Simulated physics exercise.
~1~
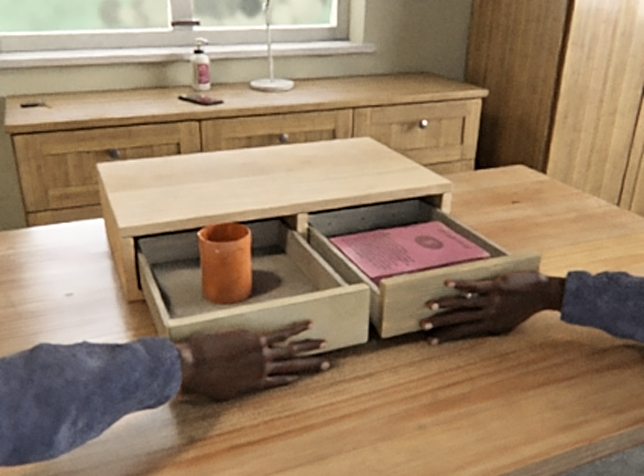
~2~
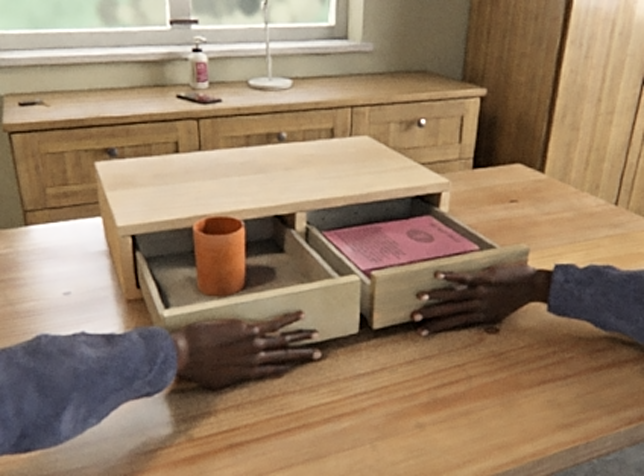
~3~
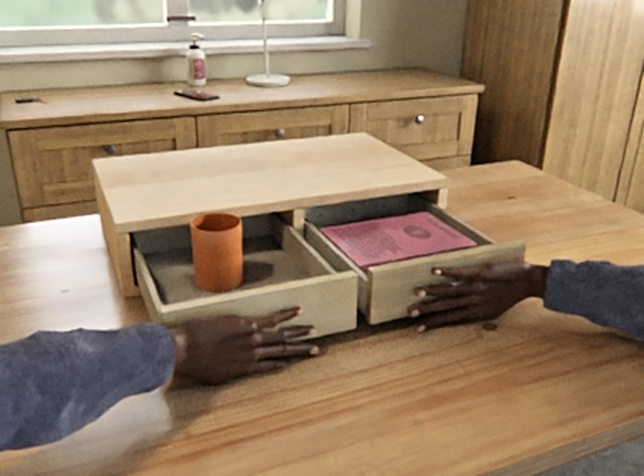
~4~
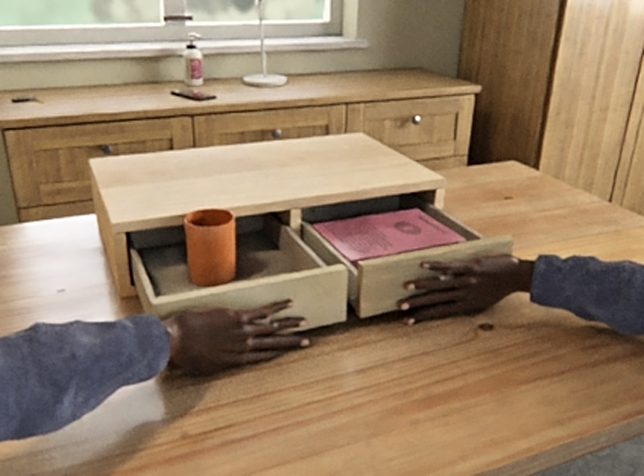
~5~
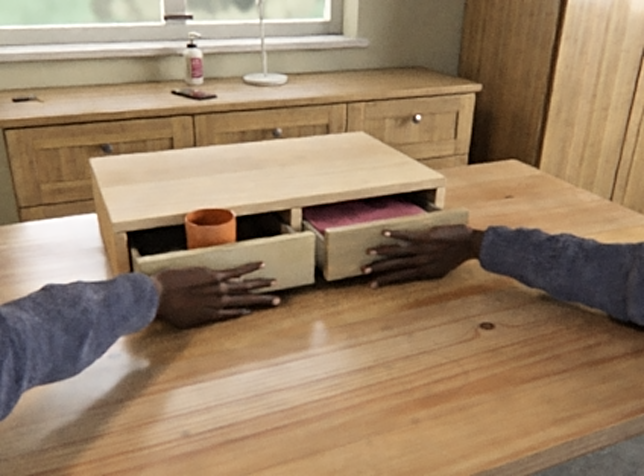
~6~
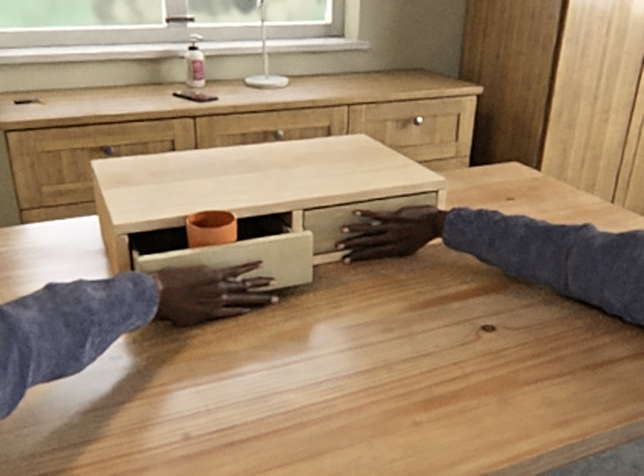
In a room with wooden cupboards beneath a window, a slightly swaying view looks down across a wooden table at a low, pale chest with two open drawers. An upright orange beaker stands in the left drawer, and a pink packet lies flat in the right one. Two hands in blue sleeves rest against the drawer fronts, then push both inward together. The beaker and packet ride along until both drawers are partly in. The right hand then pushes its drawer shut, hiding the packet, while the left drawer stays ajar under the other hand, the beaker's rim still showing.
